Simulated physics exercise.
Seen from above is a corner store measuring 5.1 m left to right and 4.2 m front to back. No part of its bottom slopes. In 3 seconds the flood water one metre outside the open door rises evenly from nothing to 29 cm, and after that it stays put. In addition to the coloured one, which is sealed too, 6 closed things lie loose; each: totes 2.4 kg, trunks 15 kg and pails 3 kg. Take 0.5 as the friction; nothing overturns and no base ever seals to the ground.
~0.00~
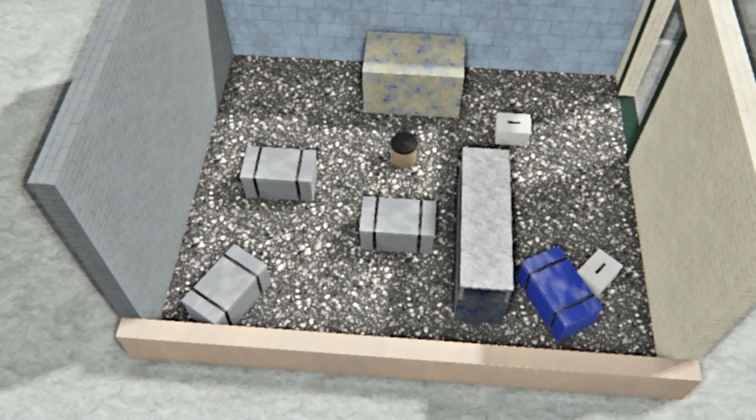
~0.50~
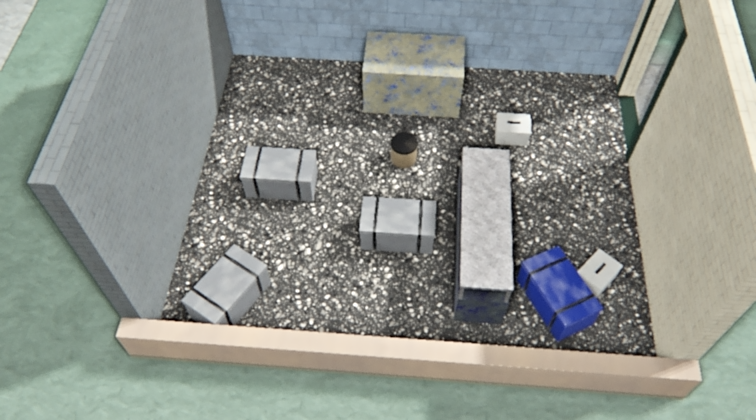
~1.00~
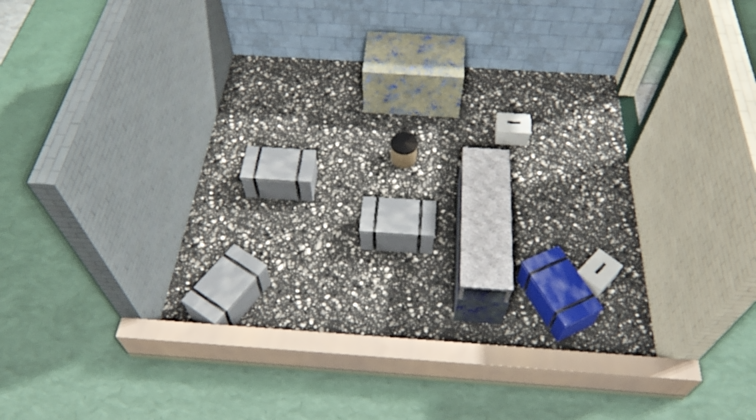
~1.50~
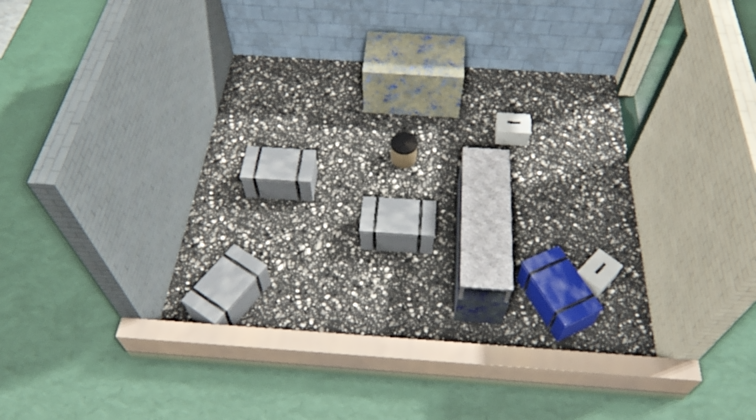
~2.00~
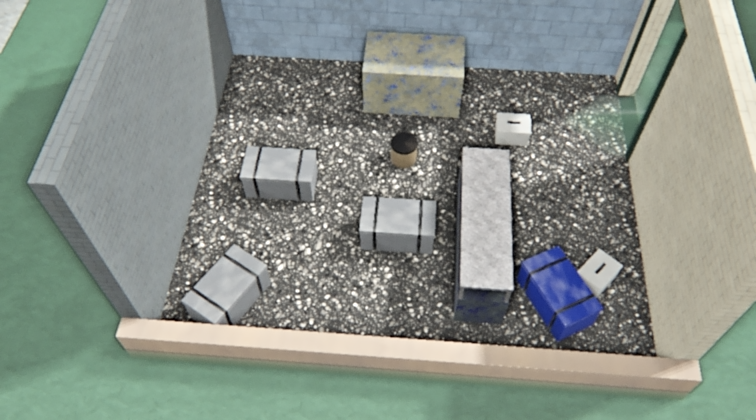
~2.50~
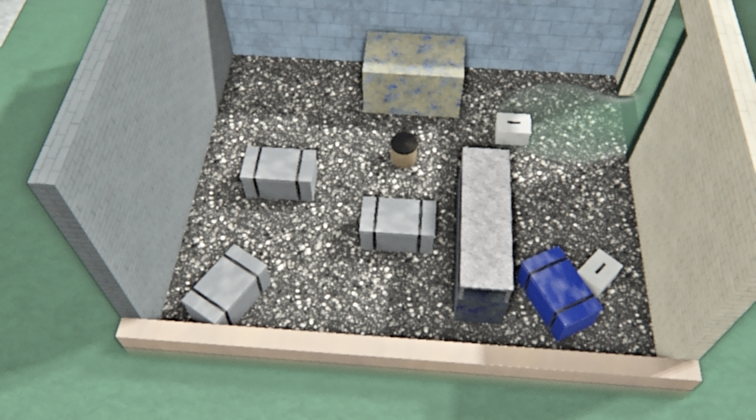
Greenish water rose around the outside of a small walled room, then crept in through the opening on the right and spread thinly toward a white box, while the blue trunk and everything else stayed put.
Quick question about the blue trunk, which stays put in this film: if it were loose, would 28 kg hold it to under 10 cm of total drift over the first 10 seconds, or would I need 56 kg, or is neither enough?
My call: It is fine with the lighter amount.
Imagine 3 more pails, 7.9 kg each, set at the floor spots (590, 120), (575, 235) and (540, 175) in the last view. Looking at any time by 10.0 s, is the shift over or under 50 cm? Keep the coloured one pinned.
Answer by position: Outside the range; inside the range; outside the range.
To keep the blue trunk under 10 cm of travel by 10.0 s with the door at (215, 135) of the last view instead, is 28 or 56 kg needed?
In that case only the heavier option works.
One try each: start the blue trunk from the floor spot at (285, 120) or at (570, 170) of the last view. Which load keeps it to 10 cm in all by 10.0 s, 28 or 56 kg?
The first try gives success with heavier only; the second gives failure with both.
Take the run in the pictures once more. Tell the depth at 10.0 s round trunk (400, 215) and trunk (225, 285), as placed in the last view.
Depths: Near 7 cm, then near 12 cm.
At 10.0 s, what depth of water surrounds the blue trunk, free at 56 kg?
Depth: Approx. 6 cm.
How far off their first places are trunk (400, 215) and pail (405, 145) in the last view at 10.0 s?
They've ended up 60 cm and 140 cm away, in that order.
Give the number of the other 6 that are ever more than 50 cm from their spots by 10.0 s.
Total: 4.
After 3.5 s the blue trunk would be 0 cm from its start with 28 kg and 0 cm from its start with 56 kg; 0 cm of water round it then.
After 4.5 s the blue trunk would be 0 cm from its start with 28 kg and 0 cm from its start with 56 kg; 1 cm of water round it then.
After 7.0 s the blue trunk would be 0 cm from its start with 28 kg and 0 cm from its start with 56 kg; 3 cm of water round it then.
After 10.0 s the blue trunk would be 0 cm from its start with 28 kg and 0 cm from its start with 56 kg; 6 cm of water round it then.
